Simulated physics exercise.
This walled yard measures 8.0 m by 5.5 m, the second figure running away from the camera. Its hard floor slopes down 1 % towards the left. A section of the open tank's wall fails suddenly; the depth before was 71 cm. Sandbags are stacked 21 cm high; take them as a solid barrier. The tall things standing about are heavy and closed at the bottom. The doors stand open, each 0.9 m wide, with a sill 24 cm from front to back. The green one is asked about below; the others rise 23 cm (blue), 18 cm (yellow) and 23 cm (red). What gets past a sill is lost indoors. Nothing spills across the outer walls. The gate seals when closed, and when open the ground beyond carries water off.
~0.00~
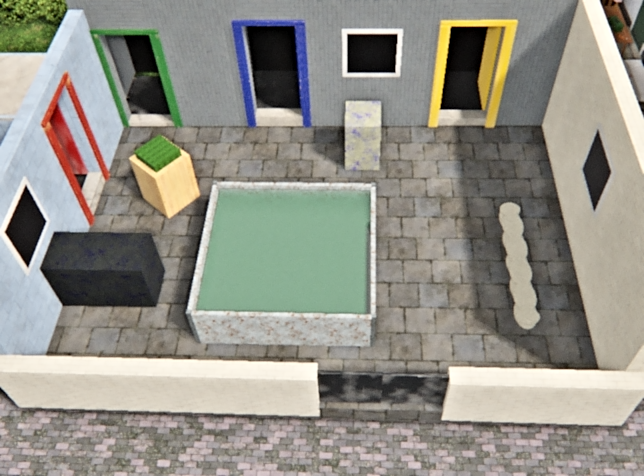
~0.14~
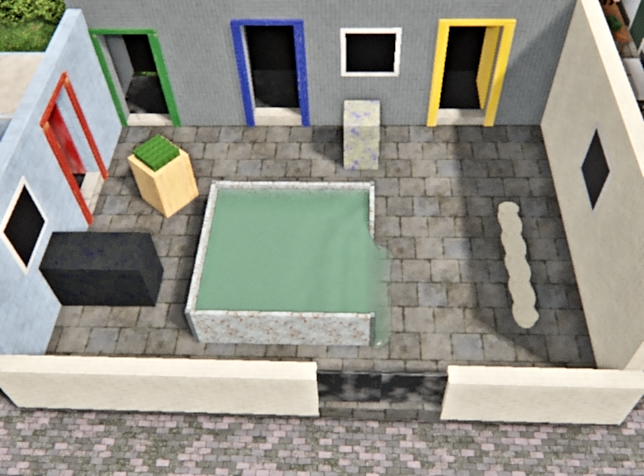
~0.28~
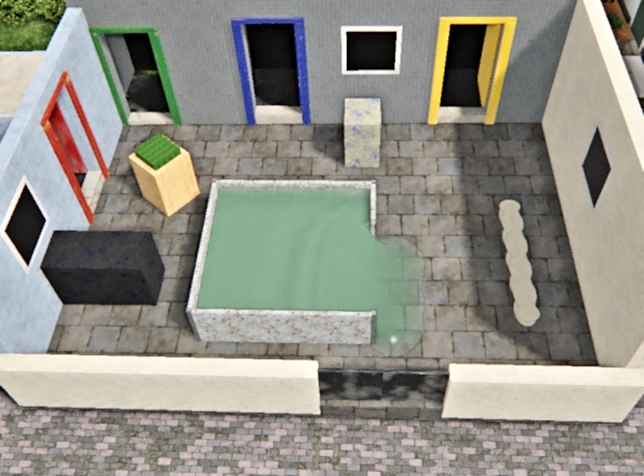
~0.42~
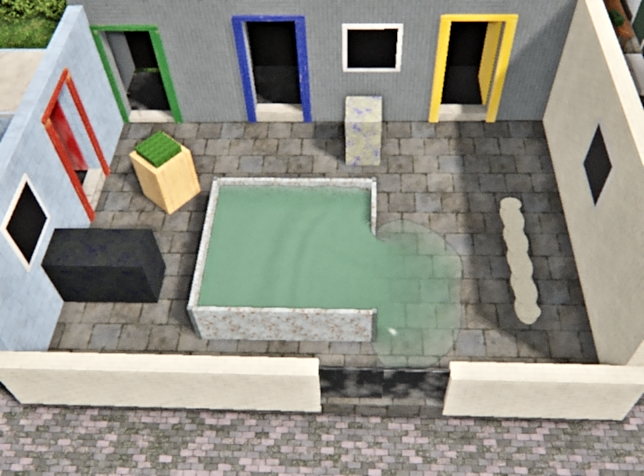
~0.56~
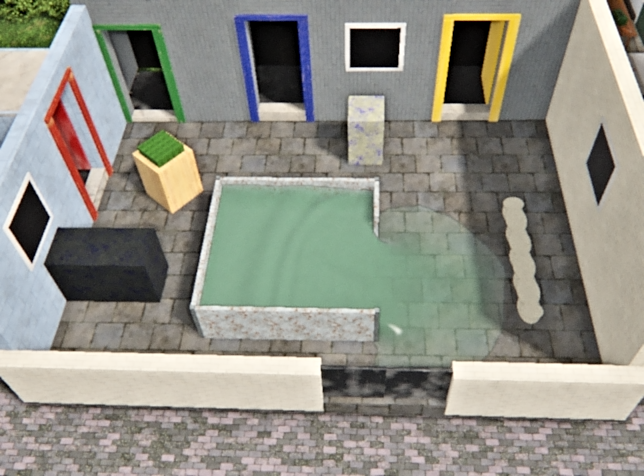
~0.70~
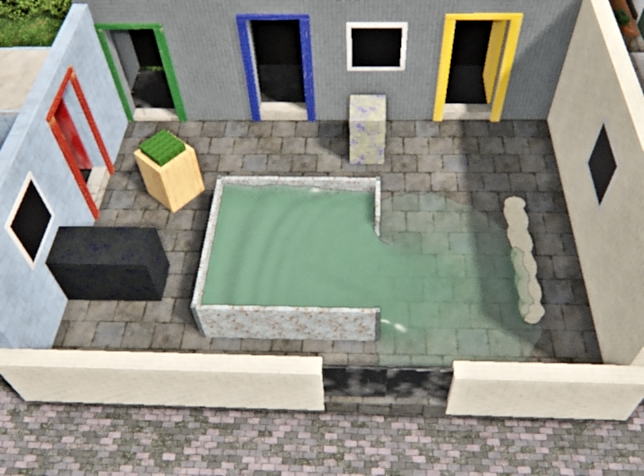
Green water bursts through the right side of a pale stone tank in a walled, paved yard, seen from high above the front wall. Green, blue and yellow doorways line the grey back wall, a red one stands left near a black block and grass-topped planter, and sandbags lie right. The water fans out across the paving, thinning and rippling, and reaches the sandbags, while the view barely shifts.
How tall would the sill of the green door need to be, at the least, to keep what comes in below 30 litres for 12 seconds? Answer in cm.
At least 12 cm or so.
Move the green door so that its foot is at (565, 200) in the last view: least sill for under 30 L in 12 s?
Roughly 12.0 cm.
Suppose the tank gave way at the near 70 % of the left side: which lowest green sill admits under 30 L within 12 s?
Some 22 cm.
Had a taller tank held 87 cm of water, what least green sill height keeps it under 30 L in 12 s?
Some 15 cm.
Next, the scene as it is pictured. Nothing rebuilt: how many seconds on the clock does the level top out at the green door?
Around 8.5 s.
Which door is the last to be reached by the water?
The red one.
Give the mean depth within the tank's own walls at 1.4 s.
Roughly 48 cm on average.
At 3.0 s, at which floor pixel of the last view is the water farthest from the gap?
At about (545, 122).
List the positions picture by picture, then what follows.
The first picture shows still water, 71 cm deep, in the open tank at (288, 248); the green door at (140, 85) is dry.
In the second picture, water pours out at (369, 287) and has run 0.3 m, to (389, 257); about 6 cm deep outside, 71 cm at the back.
In the third picture, water pours out at (371, 286) and has run 0.8 m, to (421, 265); about 12 cm deep outside, 71 cm at the back.
In the fourth picture, the gap is at (371, 284), the front 1.3 m out at (457, 275); the back of the open tank holds 71 cm.
In the fifth picture, the gap is at (374, 284), the front 1.9 m out at (500, 282); the back of the open tank holds 71 cm.
In the sixth picture, the front is at (534, 337), 2.3 m from the gap at (375, 283); 6.4 m2 of floor is wet, 69 cm left at the back; the green door at (144, 79), 5.7 m from the gap, is still 5.0 m from the nearest water.
After 1.4 s water covers 30 % of the floor, deepest (50 cm) near (606, 392); it has not reached the green door.
After 3.0 s water covers 45 % of the floor, deepest (42 cm) near (600, 368); it has not reached the green door.
After 12.0 s water covers 95 % of the floor, deepest (16 cm) near (42, 378); 13 cm at the green door, 77 litres in over its 9 cm sill.
At the green door as built, the water arrived by 5.8 s and peaked near 17 cm at 8.6 s.
Run again over the same 12 s with other heights there, 50 litres in over 10.5 cm, 10 litres over 14.5 cm. The limit of 30 litres is kept from about 12 cm up.
